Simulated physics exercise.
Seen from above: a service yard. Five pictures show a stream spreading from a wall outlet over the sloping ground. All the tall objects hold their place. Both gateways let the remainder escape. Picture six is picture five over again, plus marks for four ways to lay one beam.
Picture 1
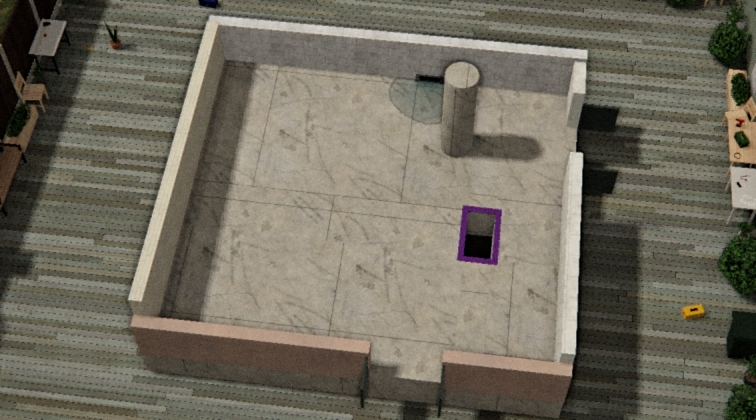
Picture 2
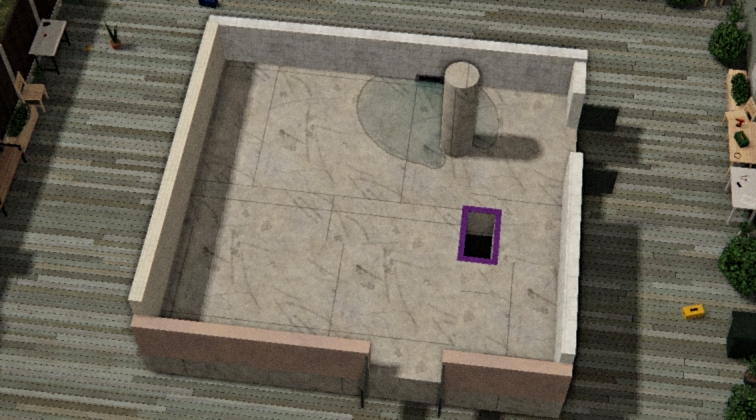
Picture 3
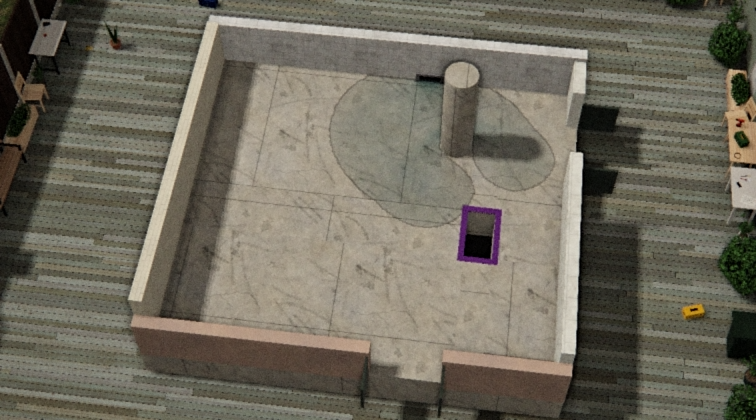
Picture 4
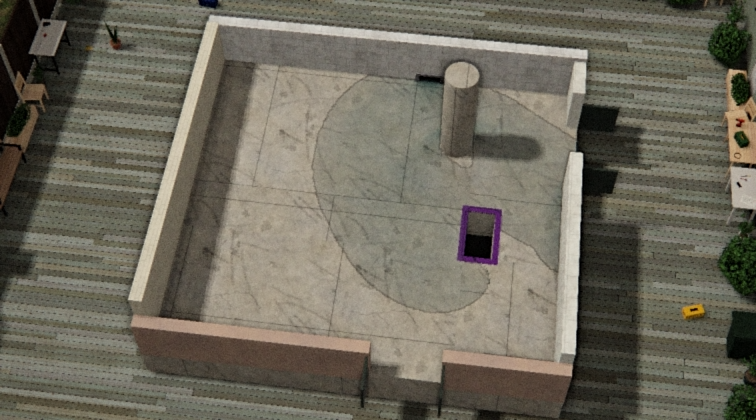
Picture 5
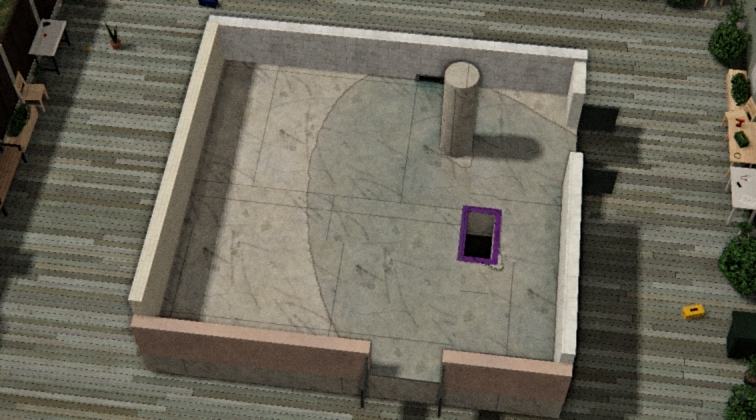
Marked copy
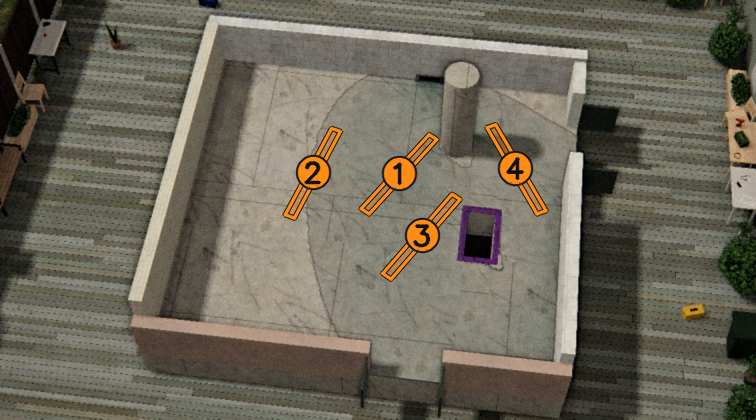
Shallow water spreading across a walled yard floor from beside a pillar, surrounding a purple-edged drain and reaching the front wall.
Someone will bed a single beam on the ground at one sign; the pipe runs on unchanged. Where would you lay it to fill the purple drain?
The answer is position 4.
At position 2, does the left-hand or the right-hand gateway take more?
More leaves on the left.
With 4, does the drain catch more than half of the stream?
No, it does not.
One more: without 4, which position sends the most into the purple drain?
That would be 2.
In orange, 1 from (365, 211) to (432, 137); 2 from (289, 216) to (336, 129); 3 from (386, 276) to (456, 196); 4 from (491, 126) to (541, 212).
With 1, about 11 % of the stream goes into the purple drain, about 87 % out by the gates.
With 2, about 18 % of the stream goes into the purple drain, about 80 % out by the gates.
With 3, about 8 % of the stream goes into the purple drain, about 89 % out by the gates.
With 4, about 26 % of the stream goes into the purple drain, about 73 % out by the gates.
